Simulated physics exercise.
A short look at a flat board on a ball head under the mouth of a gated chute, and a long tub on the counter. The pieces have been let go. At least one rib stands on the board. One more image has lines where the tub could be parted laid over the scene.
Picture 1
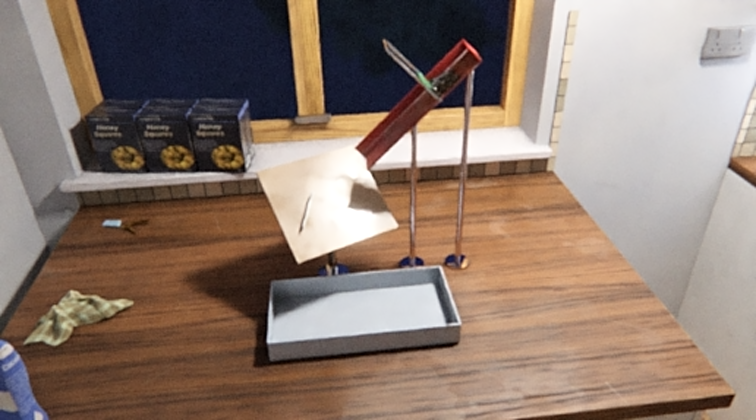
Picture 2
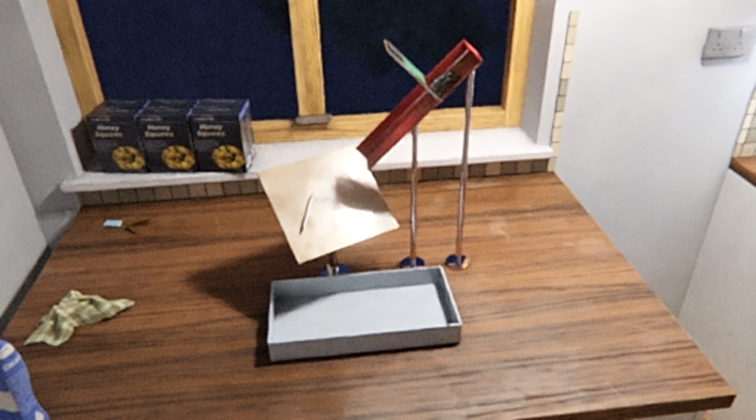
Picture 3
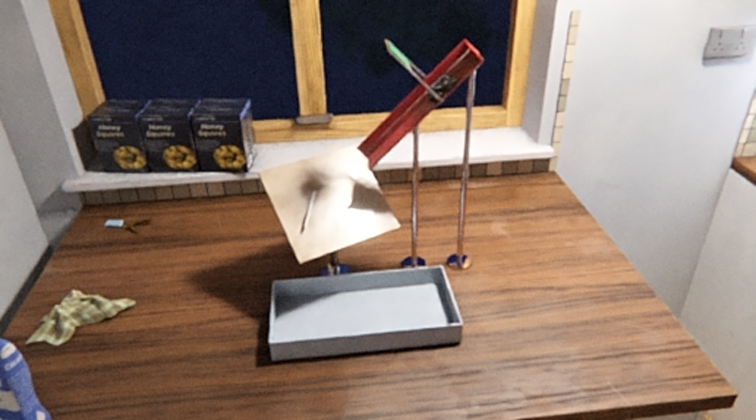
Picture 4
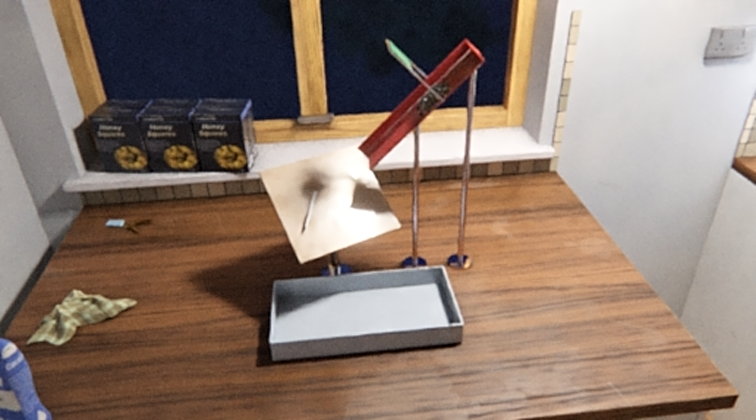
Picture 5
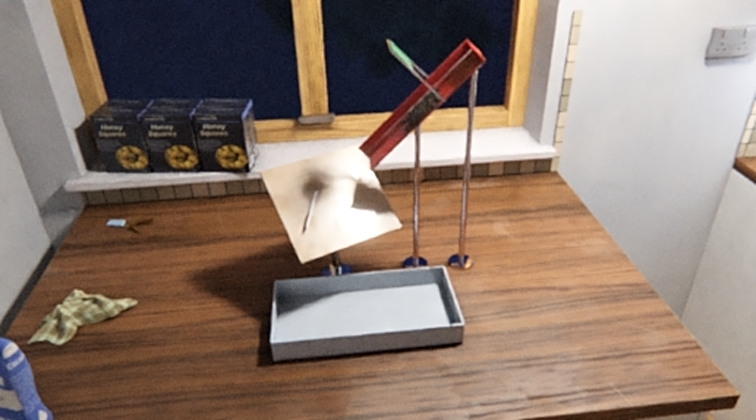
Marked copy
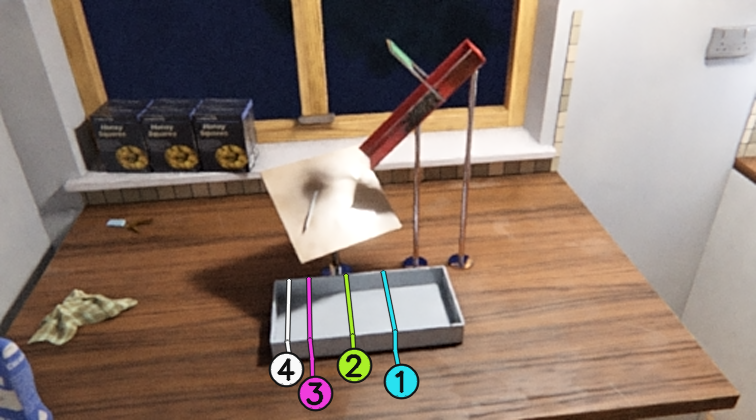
A green-tipped gate swings up on a red chute, and dark beans slide partway down it.
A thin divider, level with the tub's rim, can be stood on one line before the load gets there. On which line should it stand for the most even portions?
Use line 2.
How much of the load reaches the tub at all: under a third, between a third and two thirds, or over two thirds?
About that: Over two thirds.
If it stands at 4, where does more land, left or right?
The right side.
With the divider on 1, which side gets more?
More lands on the left.
On the marked copy, line 1 crosses the front rim at (395, 331); line 2 crosses the front rim at (352, 335); line 3 crosses the front rim at (309, 339); line 4 crosses the front rim at (287, 341).
For line 1, of what is caught, most on the left of the divider, a small part on the right.
For line 2, of what is caught, about two thirds on the left of the divider, about a third on the right.
For line 3, of what is caught, a small part on the left of the divider, nearly all on the right.
For line 4, of what is caught, none on the left of the divider, all on the right.
